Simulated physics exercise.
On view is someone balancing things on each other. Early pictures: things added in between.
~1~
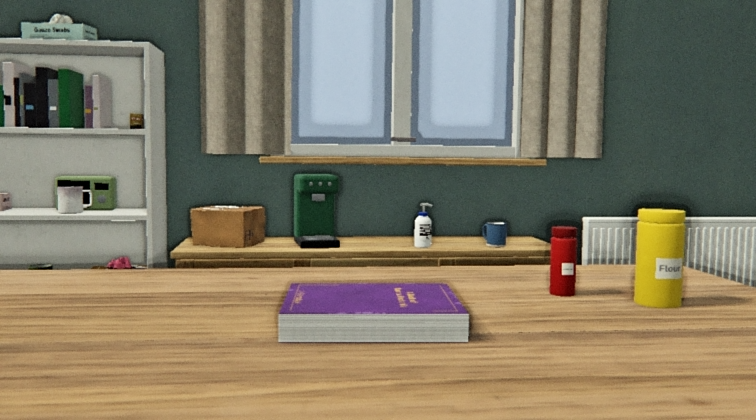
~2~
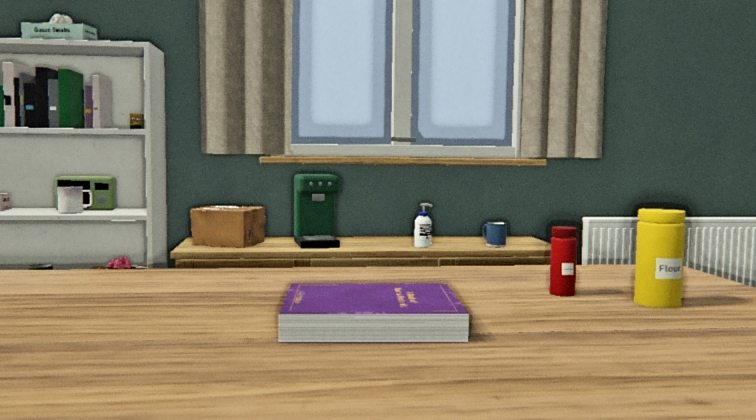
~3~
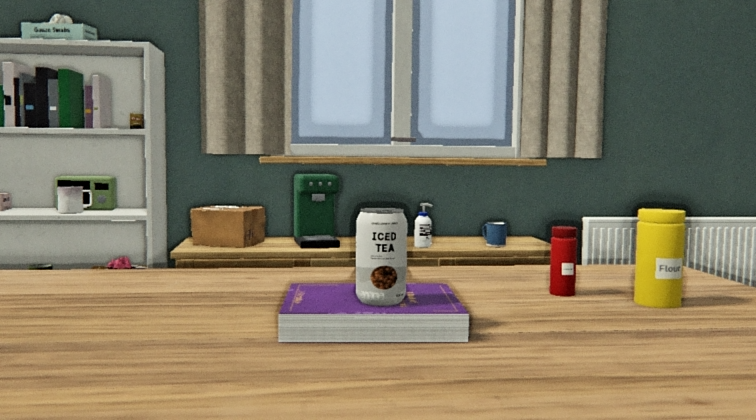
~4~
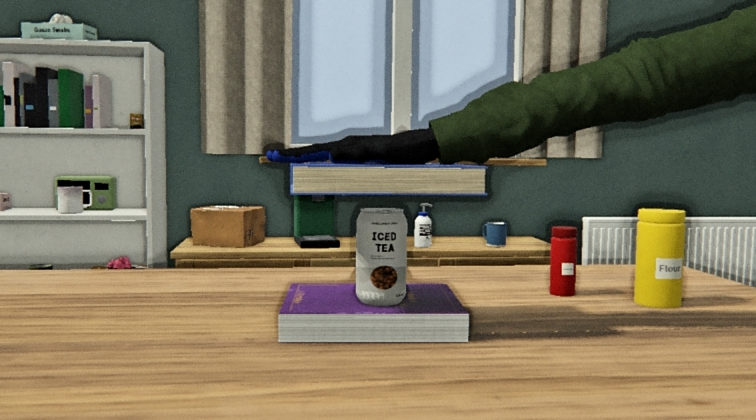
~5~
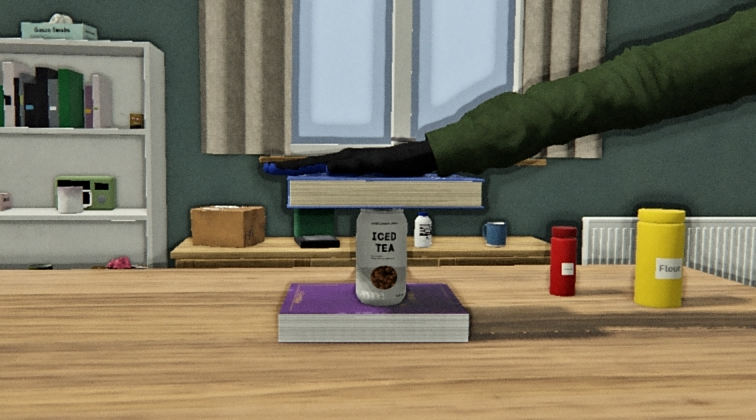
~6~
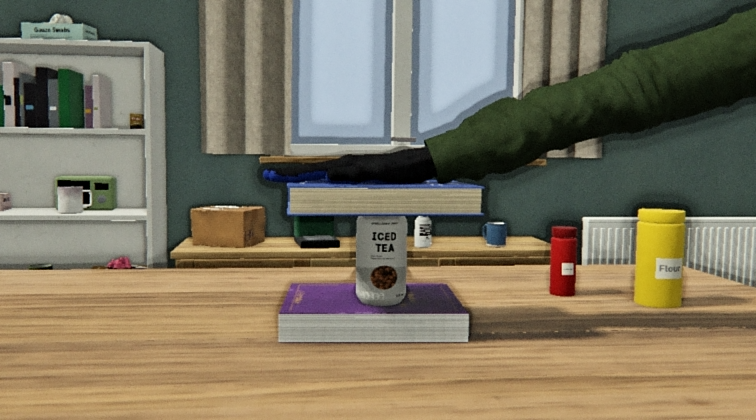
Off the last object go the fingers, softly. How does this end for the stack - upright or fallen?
My guess: It stays upright.
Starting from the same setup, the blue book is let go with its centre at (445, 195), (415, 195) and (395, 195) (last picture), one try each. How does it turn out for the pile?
Try 1: Falls over. Try 2: Falls over. Try 3: Stable.
Then, 0.50 s on from there, no change.
Then, 1.30 s on from there, blue book resting near (378, 197).
In the end, all 5 unmoved. At the end, from the last picture's camera, blue book near (378, 197). The pile keeps its balance.
